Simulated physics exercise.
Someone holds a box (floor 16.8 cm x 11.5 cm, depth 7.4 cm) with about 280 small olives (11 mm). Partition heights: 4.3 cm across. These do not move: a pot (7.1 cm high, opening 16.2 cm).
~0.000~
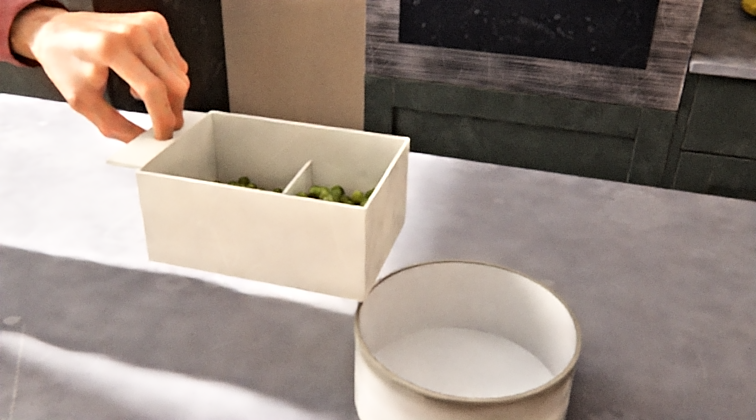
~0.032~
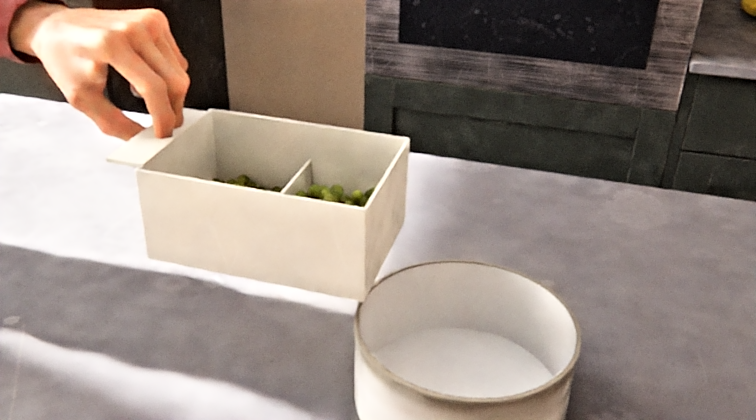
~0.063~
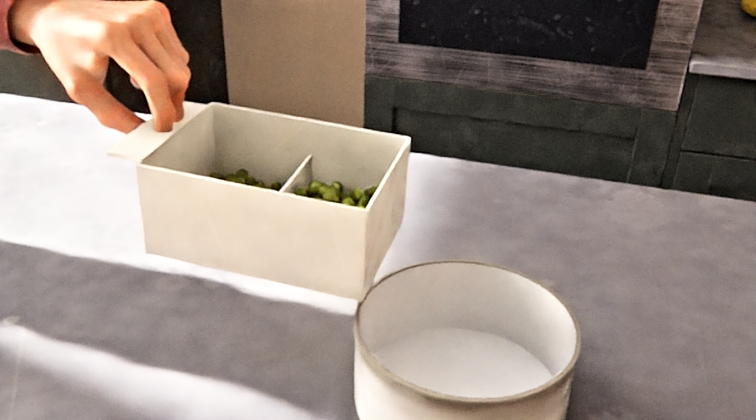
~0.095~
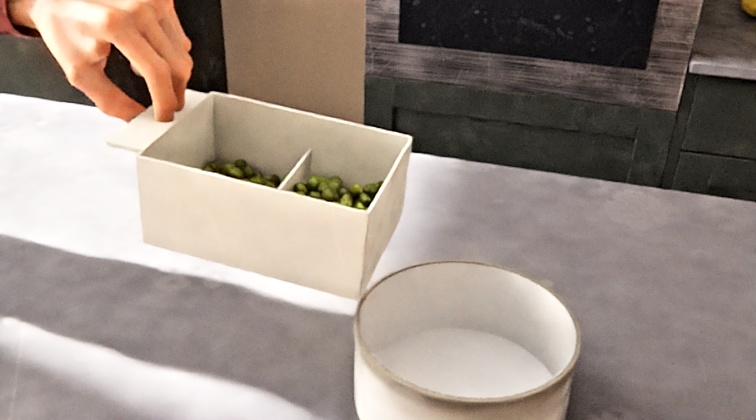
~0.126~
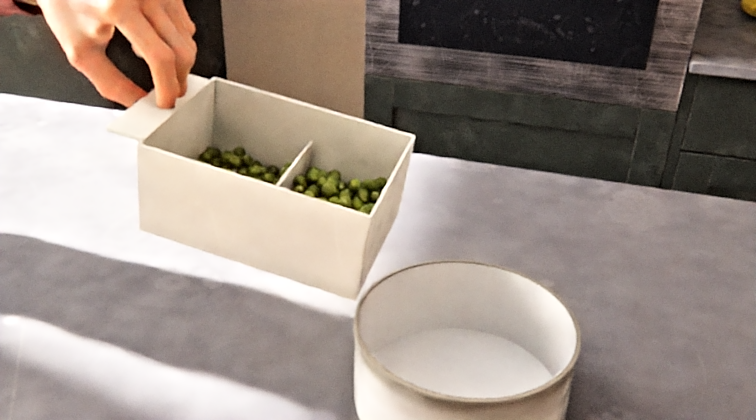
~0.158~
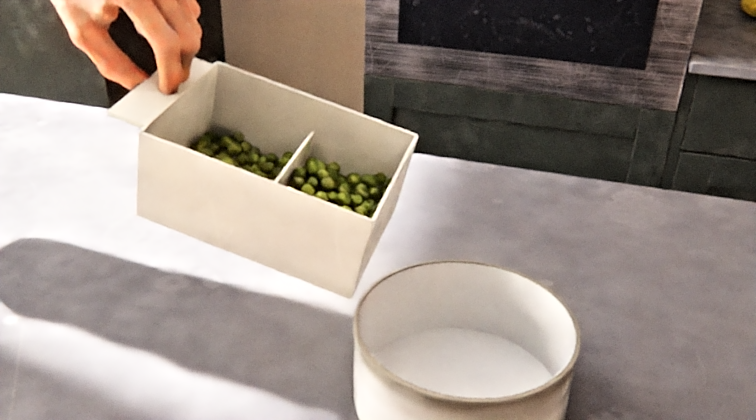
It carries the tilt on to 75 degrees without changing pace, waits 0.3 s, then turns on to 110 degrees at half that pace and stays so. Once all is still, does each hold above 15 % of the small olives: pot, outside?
Pot above, outside below.
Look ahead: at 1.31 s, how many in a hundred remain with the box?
Roughly 95 per cent.
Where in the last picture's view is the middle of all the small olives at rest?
Around (450, 409).
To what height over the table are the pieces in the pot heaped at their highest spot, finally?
Roughly 4.5 cm.
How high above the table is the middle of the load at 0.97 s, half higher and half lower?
Some 18 cm.
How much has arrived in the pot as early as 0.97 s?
Some 0 per cent.
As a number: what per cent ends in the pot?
Roughly 90 per cent.
Then, at 0.60 s, tilt 75 degrees; box 100 %; middle of all pieces near (322, 146).
After 0.97 s, tilt 76 degrees; box 100 %; middle of all pieces near (331, 164).
Then, at 1.31 s, tilt 102 degrees; box 95 %, pot 5 %; middle of all pieces near (357, 169).
Then, at 1.63 s, tilt 110 degrees; box 45 %, outside 5 %, pot 40 %, in the air 10 %; middle of all pieces near (410, 308).
At rest (3.5 s), box 0 %, outside 10 %, pot 90 %.
